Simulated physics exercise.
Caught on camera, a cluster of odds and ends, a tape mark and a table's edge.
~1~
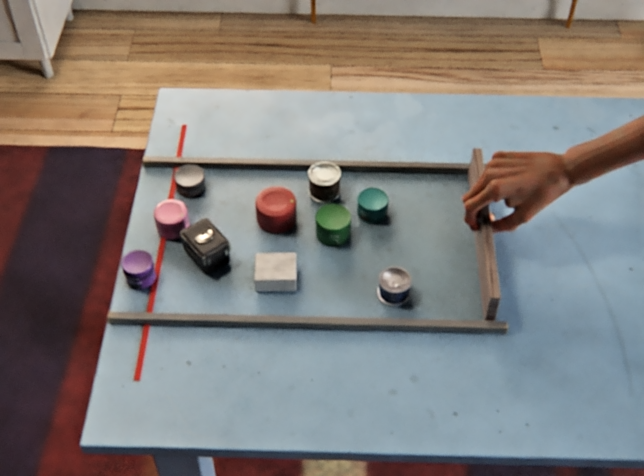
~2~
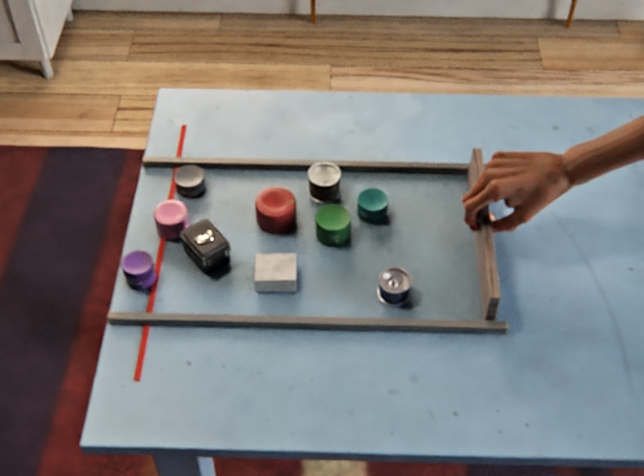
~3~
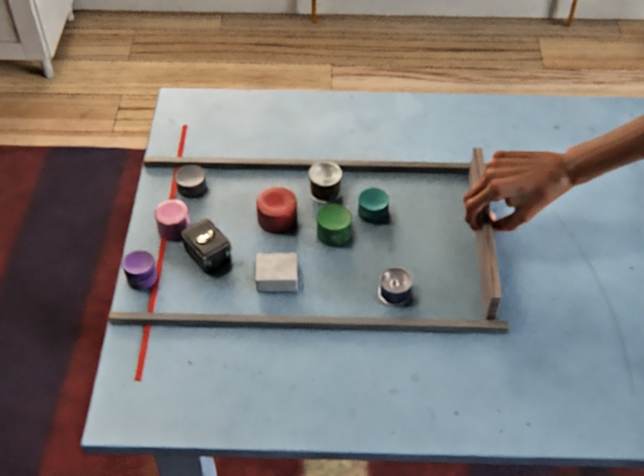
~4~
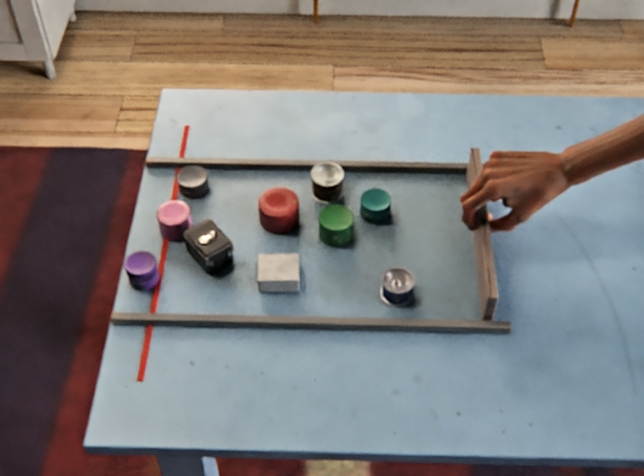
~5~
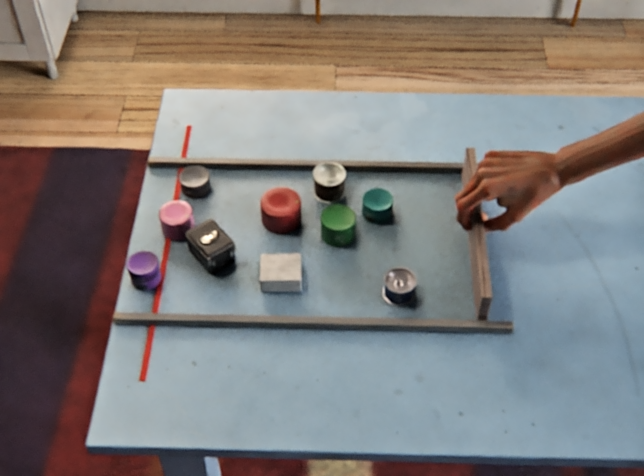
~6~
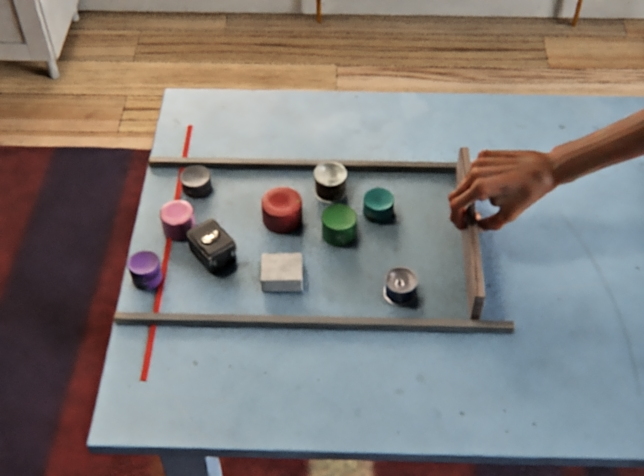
At the start, a hand grips an upright board at the right end of two rails on a blue table, with colourful tubs, lids, a black case and a pale block lying between them. The hand barely moves at first, then slides the board slightly left, while the objects stay in their arrangement.
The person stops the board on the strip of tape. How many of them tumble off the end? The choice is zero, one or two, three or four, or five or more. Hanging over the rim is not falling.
Outcome: The number that fall off is five or more.
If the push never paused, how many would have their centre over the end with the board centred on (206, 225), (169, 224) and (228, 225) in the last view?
Past the end: 1, 5 and 0.
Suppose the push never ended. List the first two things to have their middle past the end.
The order is the pink lid, then the black case.
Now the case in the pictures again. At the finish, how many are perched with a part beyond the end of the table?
Overhanging: 1.
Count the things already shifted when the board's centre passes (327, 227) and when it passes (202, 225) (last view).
At the one place 6, at the other 10.
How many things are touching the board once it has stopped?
The number is 5.
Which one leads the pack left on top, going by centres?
The white block.
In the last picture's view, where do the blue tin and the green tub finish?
First (140, 298), then (151, 229).
Soon after, none off yet; purple tub at rest near (146, 271); pink lid at rest near (178, 220); grey tub at rest near (196, 182).
At rest, the number that fall off is five or more; fallen, red lid, black case, grey tub, pink lid and purple tub.
